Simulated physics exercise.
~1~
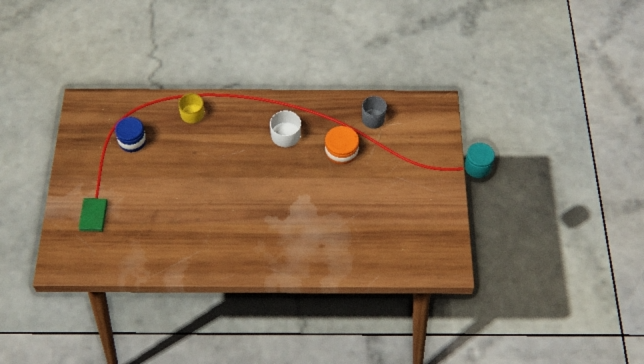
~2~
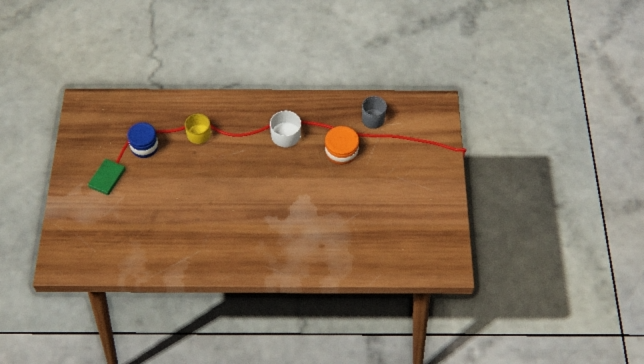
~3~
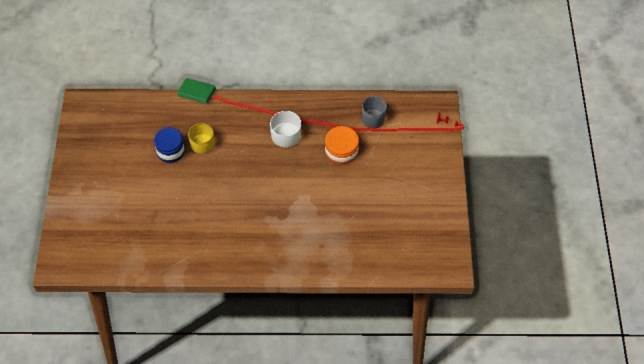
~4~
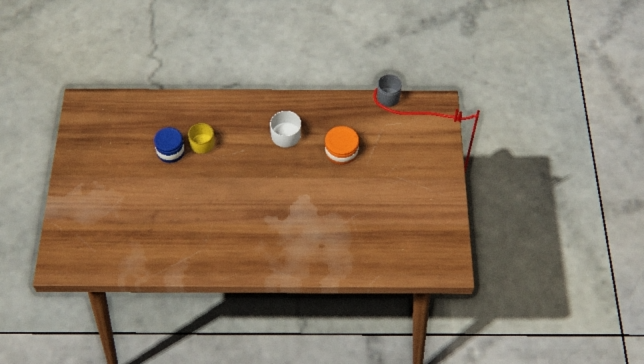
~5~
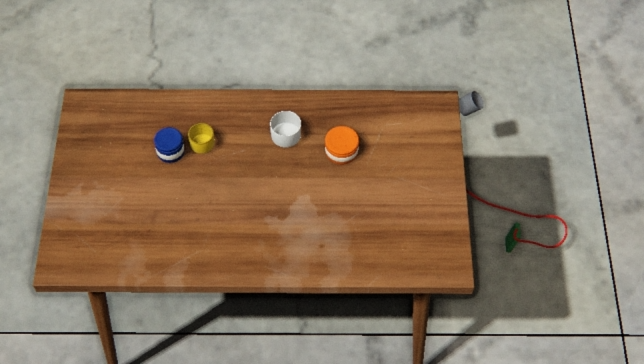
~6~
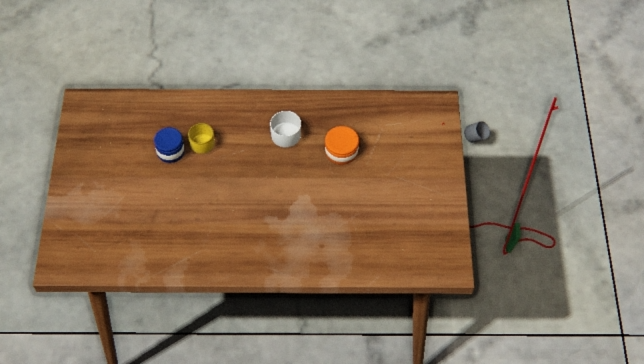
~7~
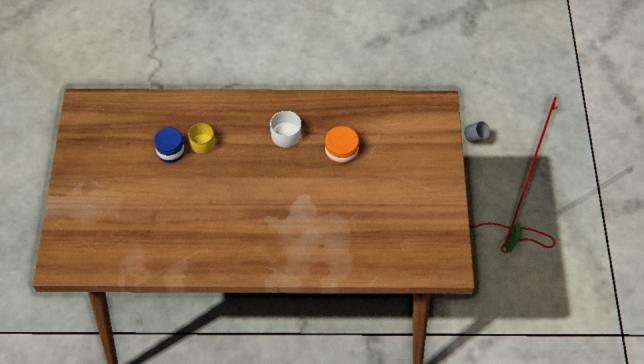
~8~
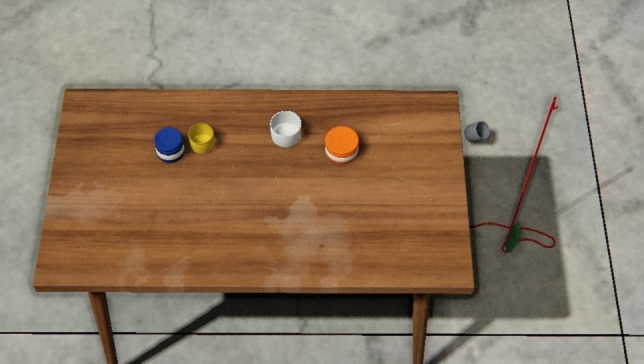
To begin with, a thin red cable runs across a wooden table from a green phone on the left to a teal speaker just past the right edge. The speaker drops out of view, pulling the cable straighter, and the blue tin and yellow mug shift a little as the phone moves upward. The phone then sweeps right along the far edge, and the cable drags the grey cup toward the corner. Both phone and cup go over the right side. Finally, they lie still beyond the table with the cable, while the blue tin, yellow mug, white cup and orange canister remain on top.
